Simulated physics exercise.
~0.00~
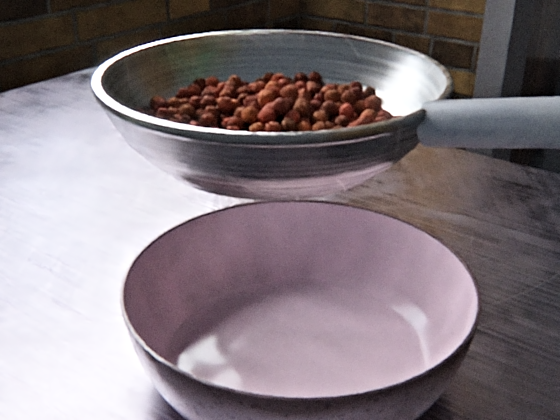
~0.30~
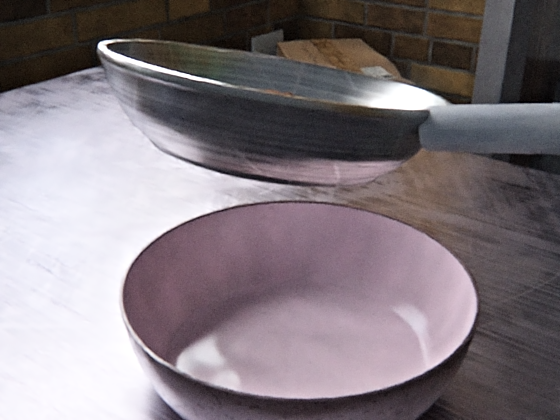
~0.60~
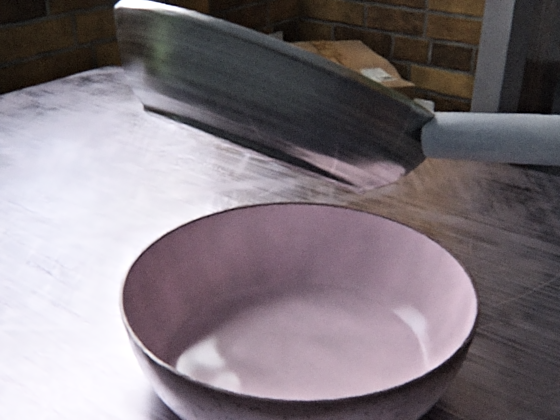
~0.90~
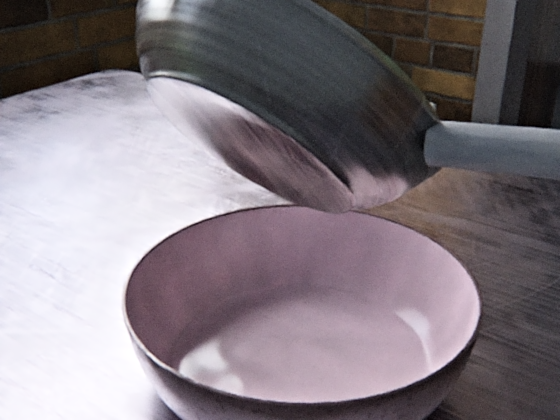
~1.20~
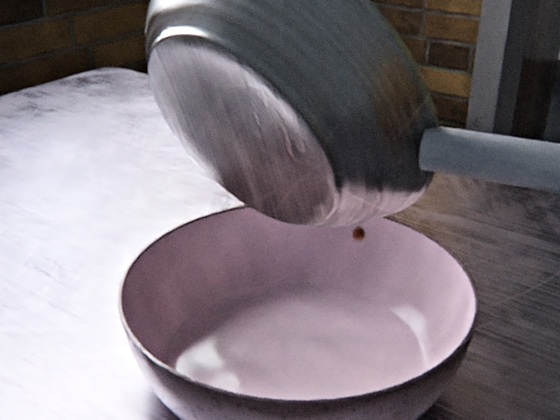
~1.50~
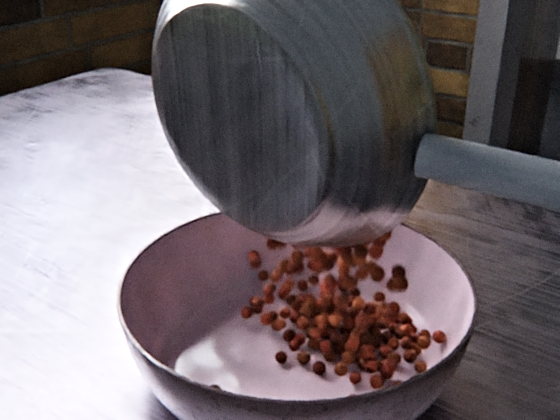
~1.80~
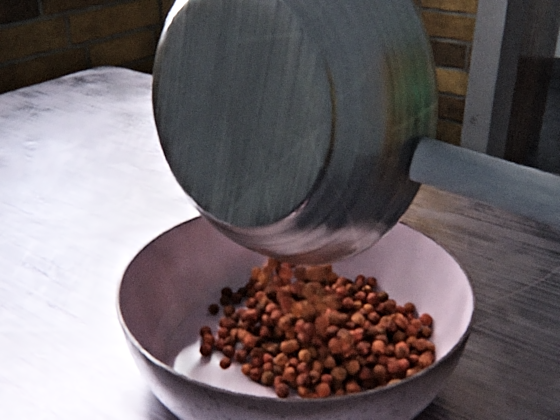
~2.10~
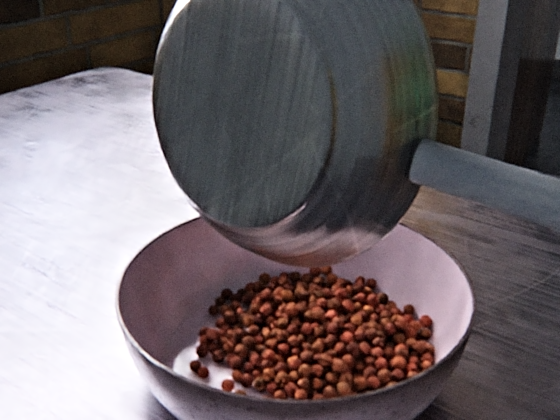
On a pale tabletop, a ladle tips over and pours reddish-brown pellets into a pink pan.
